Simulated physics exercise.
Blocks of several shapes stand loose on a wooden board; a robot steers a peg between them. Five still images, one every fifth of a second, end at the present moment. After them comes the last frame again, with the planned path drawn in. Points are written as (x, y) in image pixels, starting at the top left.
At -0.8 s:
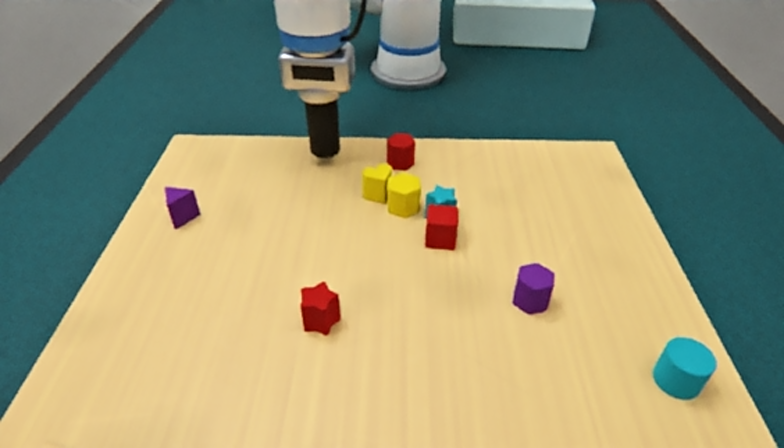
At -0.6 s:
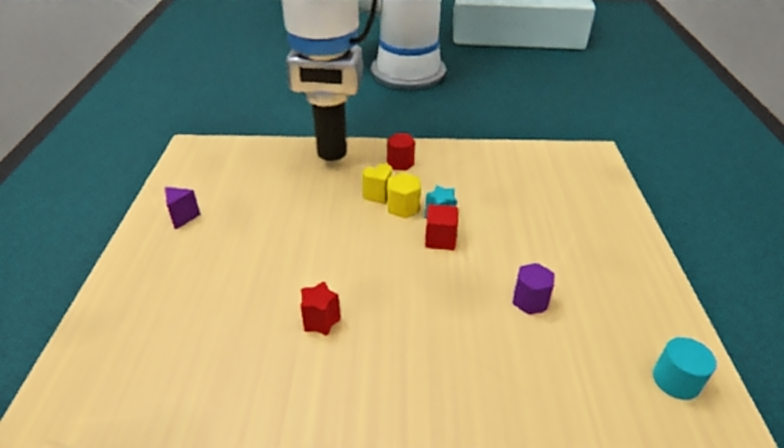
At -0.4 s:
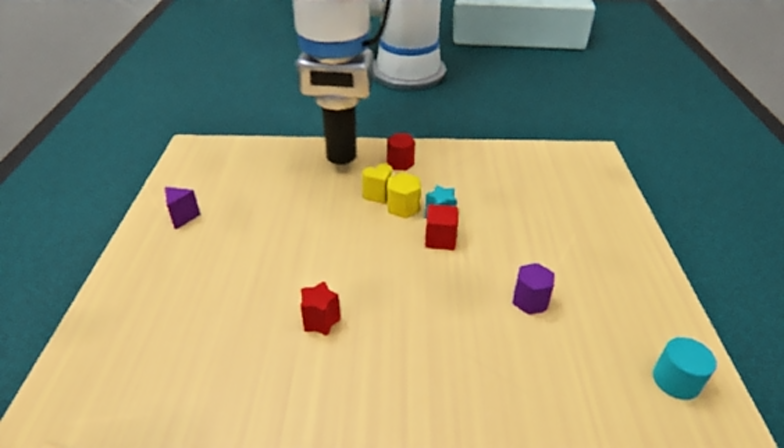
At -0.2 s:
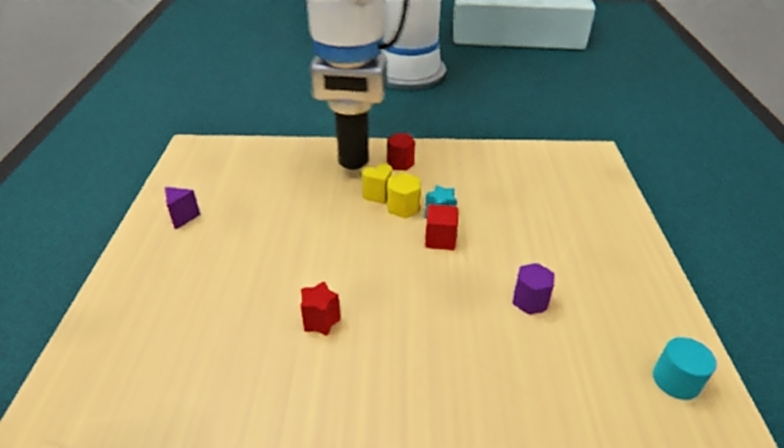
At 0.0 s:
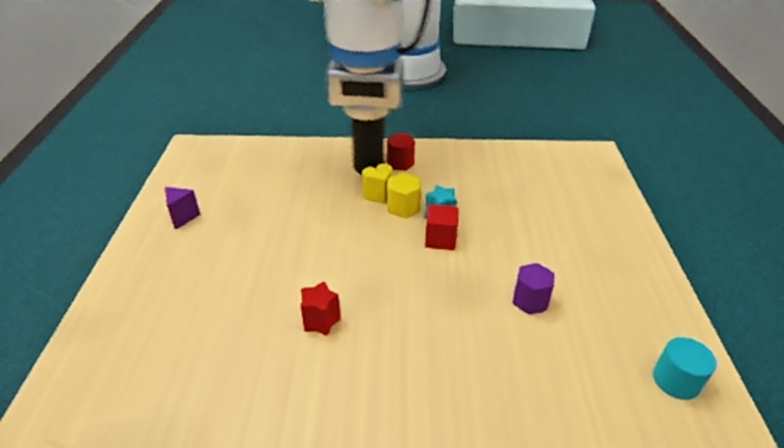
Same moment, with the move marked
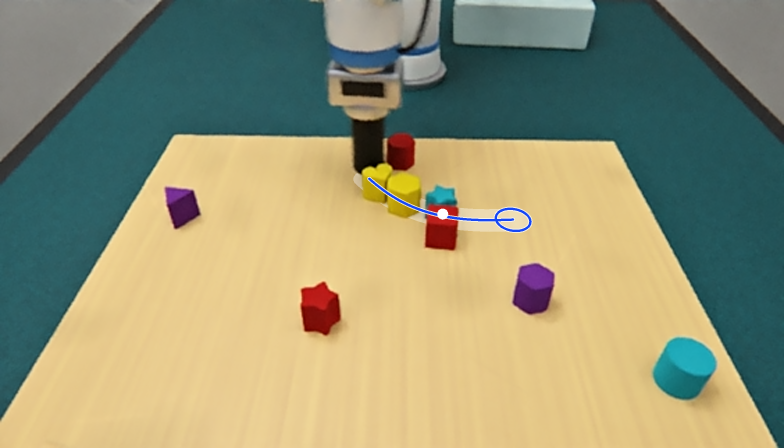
On a wooden board, a robot's black peg moves right to the yellow heart-shaped block.
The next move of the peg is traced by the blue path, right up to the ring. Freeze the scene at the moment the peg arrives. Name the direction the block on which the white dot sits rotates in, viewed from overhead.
Watching from overhead, you'd notice the block on which the white dot sits rotating counter-clockwise.
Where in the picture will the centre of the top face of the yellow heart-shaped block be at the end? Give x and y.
At (383, 190).
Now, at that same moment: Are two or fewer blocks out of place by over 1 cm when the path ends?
No, I don't think so.
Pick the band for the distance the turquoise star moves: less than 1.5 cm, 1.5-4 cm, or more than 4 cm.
My answer is that it shifts over 4 cm.
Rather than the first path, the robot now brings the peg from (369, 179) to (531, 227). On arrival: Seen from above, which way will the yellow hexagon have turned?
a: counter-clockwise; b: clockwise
The answer is a.
The drawn path runs from (369, 179) by way of (404, 203) and (456, 218) to (513, 220); the dot is on the red square block.
What follows on the original path. One third of the way, peg (405, 191); yellow heart-shaped block (383, 190), turned 65° clockwise; yellow hexagon (419, 198), turned 45° anticlockwise; red square block (447, 217); turquoise star (450, 195), turned 30° anticlockwise.
Two thirds of the way, peg (458, 206); yellow heart-shaped block (383, 190), turned 65° clockwise; yellow hexagon (431, 211); red square block (456, 229), turned 35° anticlockwise; turquoise star (482, 207), turned 65° anticlockwise.
At the end, peg (515, 207); yellow heart-shaped block (383, 190), turned 65° clockwise; yellow hexagon (431, 211); red square block (456, 229), turned 35° anticlockwise; turquoise star (508, 214).
